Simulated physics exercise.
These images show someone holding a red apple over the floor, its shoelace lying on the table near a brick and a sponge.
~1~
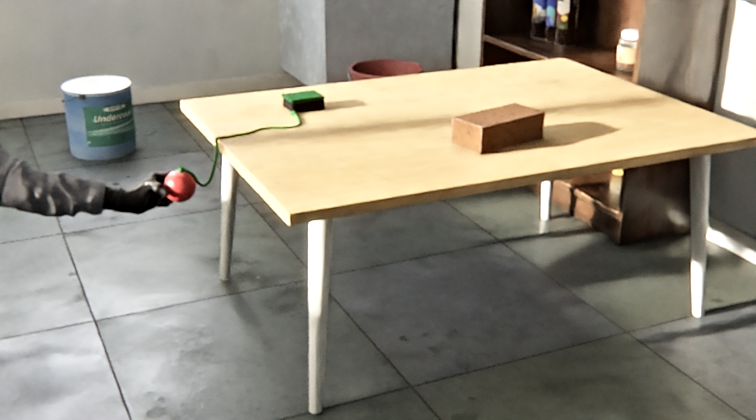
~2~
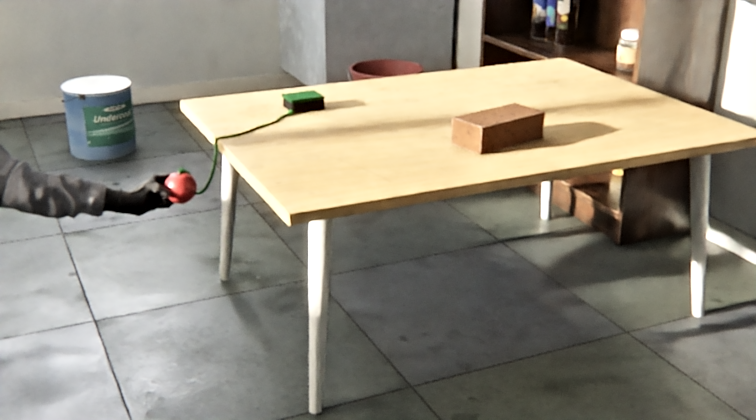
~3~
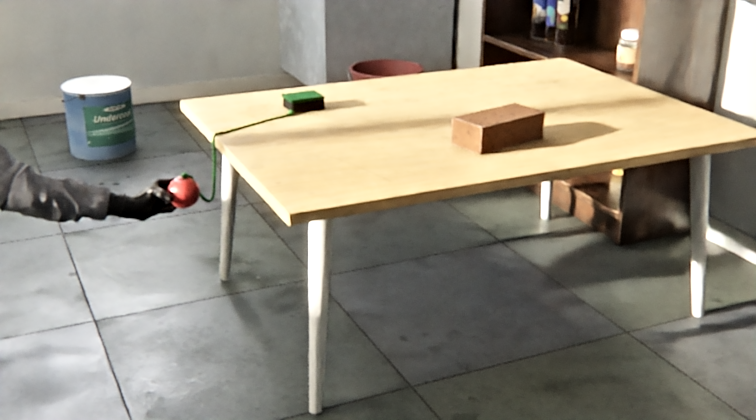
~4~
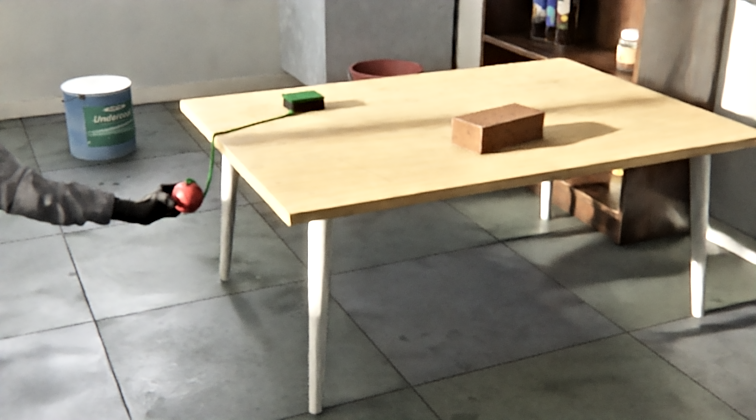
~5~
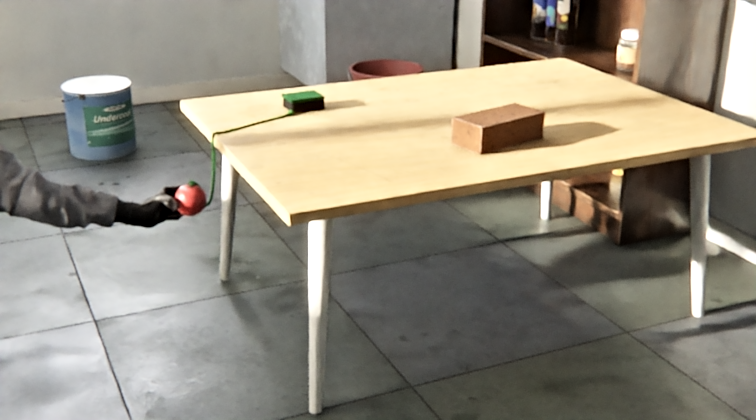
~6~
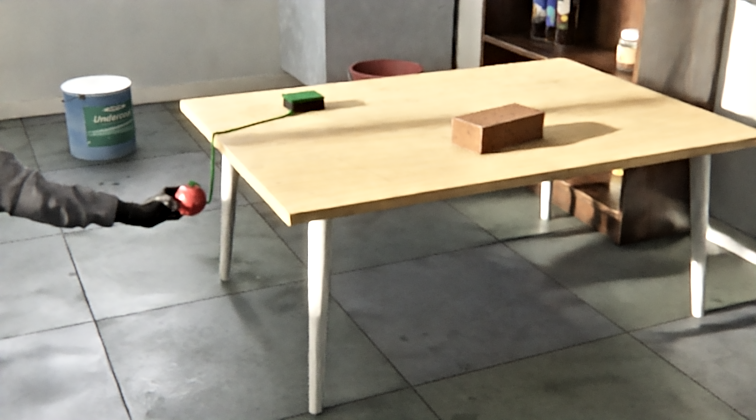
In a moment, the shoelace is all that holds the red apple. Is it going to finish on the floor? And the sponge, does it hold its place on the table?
The red apple makes it to the floor; the sponge is taken down with it.
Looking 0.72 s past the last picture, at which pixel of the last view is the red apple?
Somewhere around (208, 324), I reckon.
Then, 0.38 s later than the last view, apple on the floor near (205, 329); brick as before; sponge tugged along near (204, 126).
Then, 0.72 s later than the last view, apple on the floor near (208, 324); brick as before; sponge down on the floor.
Finally, apple on the floor near (192, 330); brick as before; sponge down on the floor. The red apple reaches the floor and the sponge gets pulled over the edge.
